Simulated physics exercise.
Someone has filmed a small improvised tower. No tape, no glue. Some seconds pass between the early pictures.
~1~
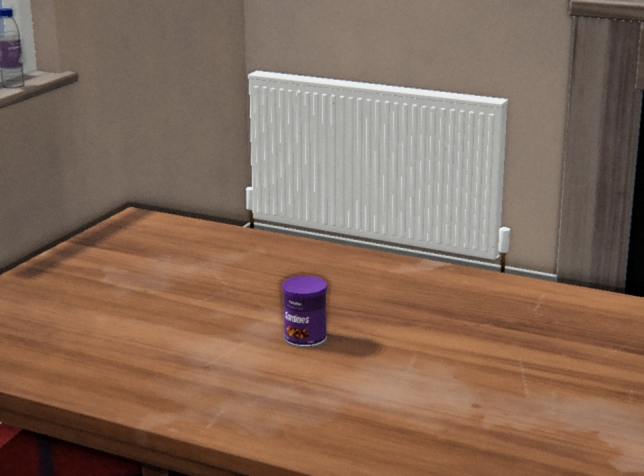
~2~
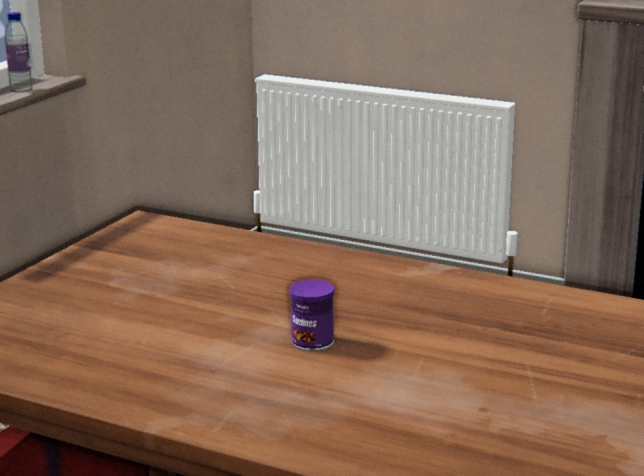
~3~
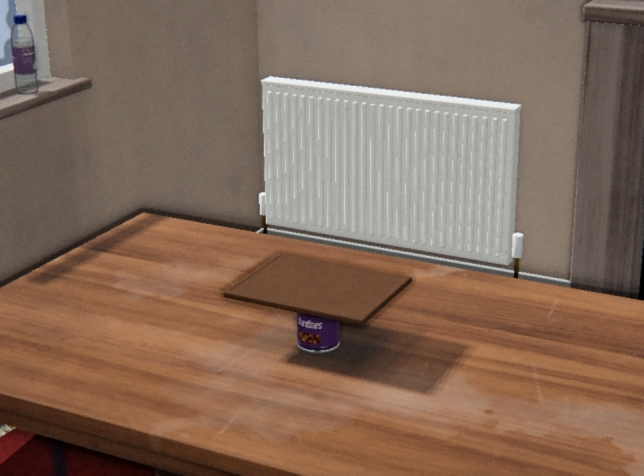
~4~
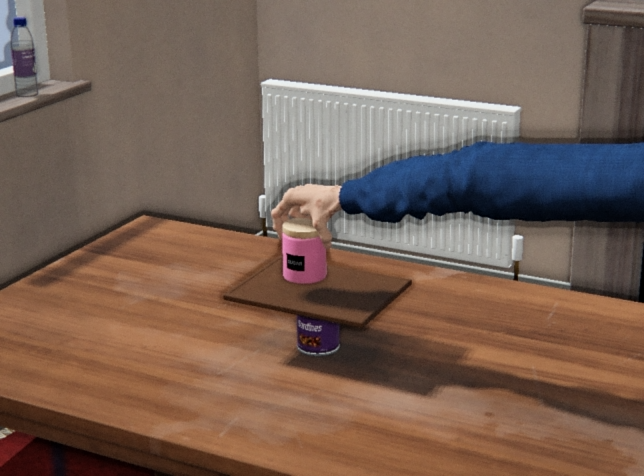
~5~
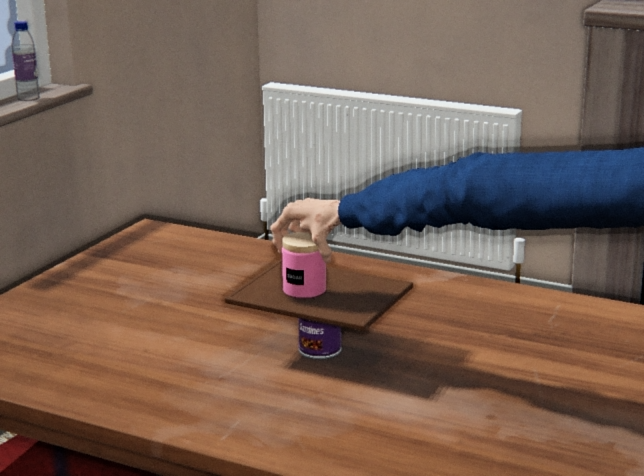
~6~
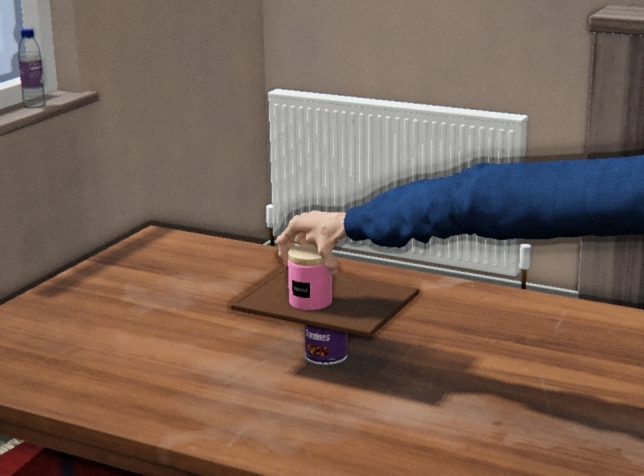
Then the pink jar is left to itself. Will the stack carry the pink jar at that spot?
In the end the stack stays up.
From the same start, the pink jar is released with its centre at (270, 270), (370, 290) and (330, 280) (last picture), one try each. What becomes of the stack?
First, it comes apart; second, it gives way; third, it stays up.
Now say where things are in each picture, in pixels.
In the first picture, the last thing is not in view yet.
In the second picture, the last thing is not in view yet.
In the third picture, the last thing is not in view yet; brown lid (319, 287).
In the fourth picture, still above its spot; pink jar (304, 250); brown lid (319, 289).
In the fifth picture, still above its spot; pink jar (304, 264); brown lid (320, 292).
In the sixth picture, in place under the hand; pink jar (310, 277); brown lid (326, 299).
Then, 0.30 s on from there, no change.
Then, 0.70 s on from there, pink jar resting near (310, 278).
In the end, all 3 unmoved. At the end, from the last picture's camera, pink jar near (310, 278). The stack keeps its balance.
